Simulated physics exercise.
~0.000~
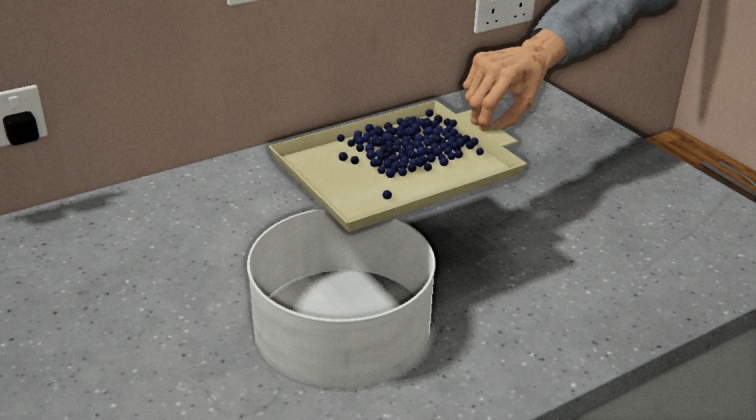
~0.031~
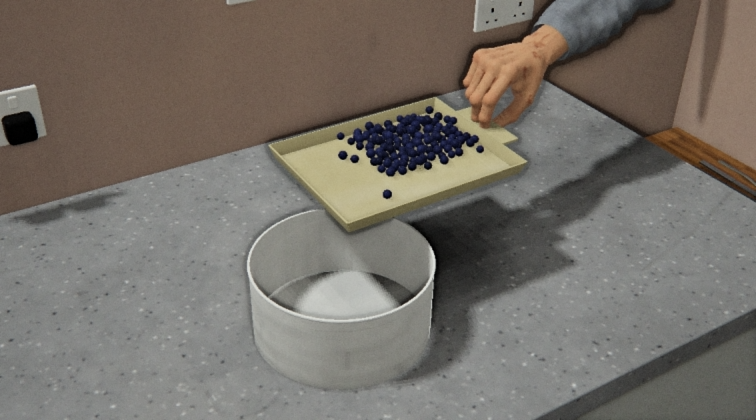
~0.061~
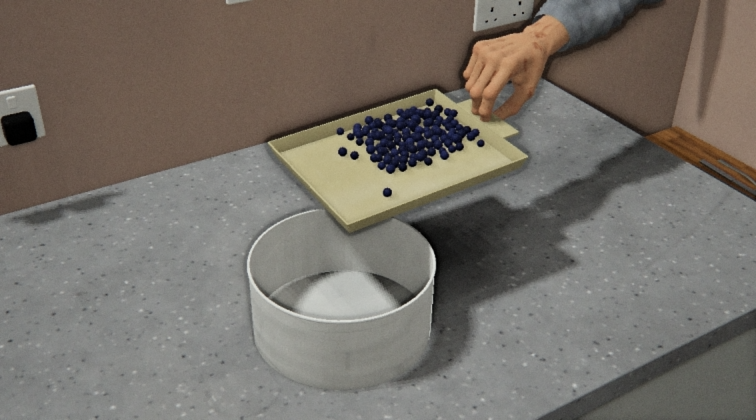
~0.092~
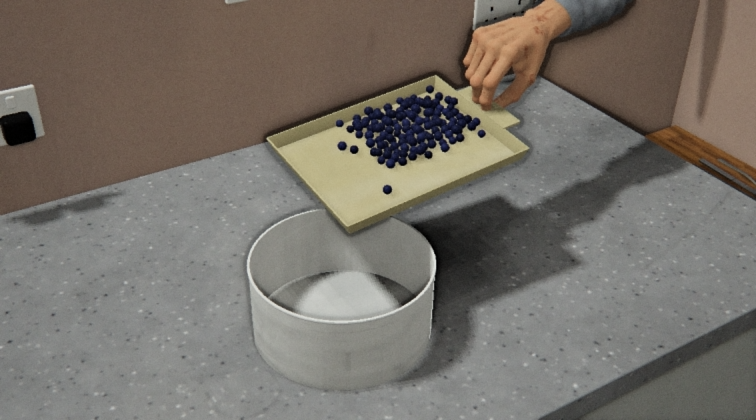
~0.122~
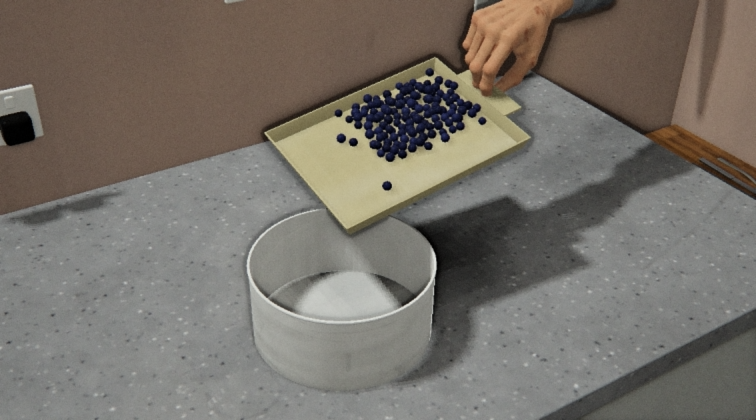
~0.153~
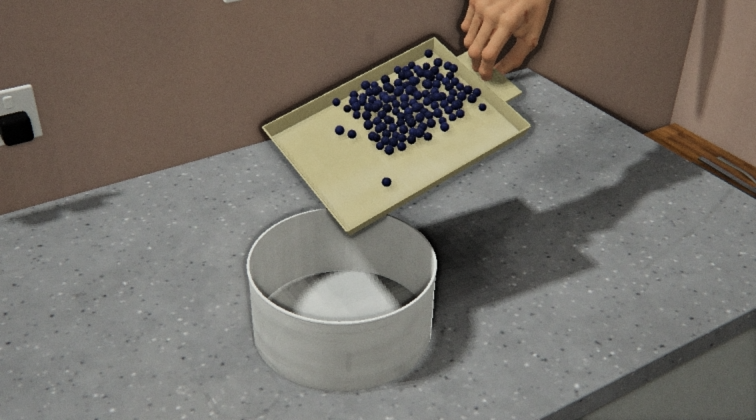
On a grey speckled counter, a hand tilts a tray of blueberries above a white pot.
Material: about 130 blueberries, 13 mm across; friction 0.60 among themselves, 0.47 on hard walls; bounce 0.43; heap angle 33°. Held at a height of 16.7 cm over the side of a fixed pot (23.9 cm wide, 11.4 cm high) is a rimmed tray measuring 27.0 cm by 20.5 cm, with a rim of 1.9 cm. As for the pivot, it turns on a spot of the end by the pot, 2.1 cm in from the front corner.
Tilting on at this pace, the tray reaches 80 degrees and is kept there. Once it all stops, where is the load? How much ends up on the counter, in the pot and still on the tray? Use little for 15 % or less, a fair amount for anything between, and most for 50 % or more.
Tray - little; counter - a fair amount; pot - most.
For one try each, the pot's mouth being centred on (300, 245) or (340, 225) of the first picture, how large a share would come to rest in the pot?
Some 35 and 5 per cent.
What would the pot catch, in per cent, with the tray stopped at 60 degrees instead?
75 per cent.
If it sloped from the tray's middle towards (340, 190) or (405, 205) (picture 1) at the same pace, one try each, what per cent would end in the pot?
The share comes to about 45 in a hundred, then about 45 in a hundred.
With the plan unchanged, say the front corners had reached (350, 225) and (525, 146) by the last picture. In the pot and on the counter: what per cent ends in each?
Pot: 60, counter: 35.
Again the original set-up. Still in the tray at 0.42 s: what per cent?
Load share: Around 100%.
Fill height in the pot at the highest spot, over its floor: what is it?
Some 2.5 cm.
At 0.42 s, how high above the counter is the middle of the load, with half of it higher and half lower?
About 32 cm.
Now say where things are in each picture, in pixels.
Tray tilt 0 degrees, front corners at (349, 219) and (520, 163); middle of the pieces at (414, 144); pot at (342, 259), in the first picture.
Tray tilt 1 degrees, front corners at (349, 219) and (520, 161); middle of the pieces at (414, 142), in the second picture.
Tray tilt 3 degrees, front corners at (349, 220) and (521, 156), lowest corner left front; middle of the pieces at (415, 136), in the third picture.
Tray tilt 7 degrees, front corners at (349, 221) and (522, 147), lowest corner left front; middle of the pieces at (415, 127), in the fourth picture.
Tray tilt 13 degrees, front corners at (349, 223) and (523, 136), lowest corner left front; middle of the pieces at (414, 116), in the fifth picture.
Tray tilt 19 degrees, front corners at (348, 225) and (524, 125), lowest corner left front; middle of the pieces at (413, 103); pot at (342, 260). The tray's pace is about 205 degrees a second, in the sixth picture.
After 0.31 s, tilt 51 degrees; the tray holds 100 %, the pot 0 %.
After 0.42 s, tilt 73 degrees; the tray holds 100 %, the pot 0 %.
After 0.66 s, tilt 80 degrees; the tray holds 0 %, the pot 65 %.
At rest (1.4 s), tray 0 %, counter 30 %, pot 70 %.
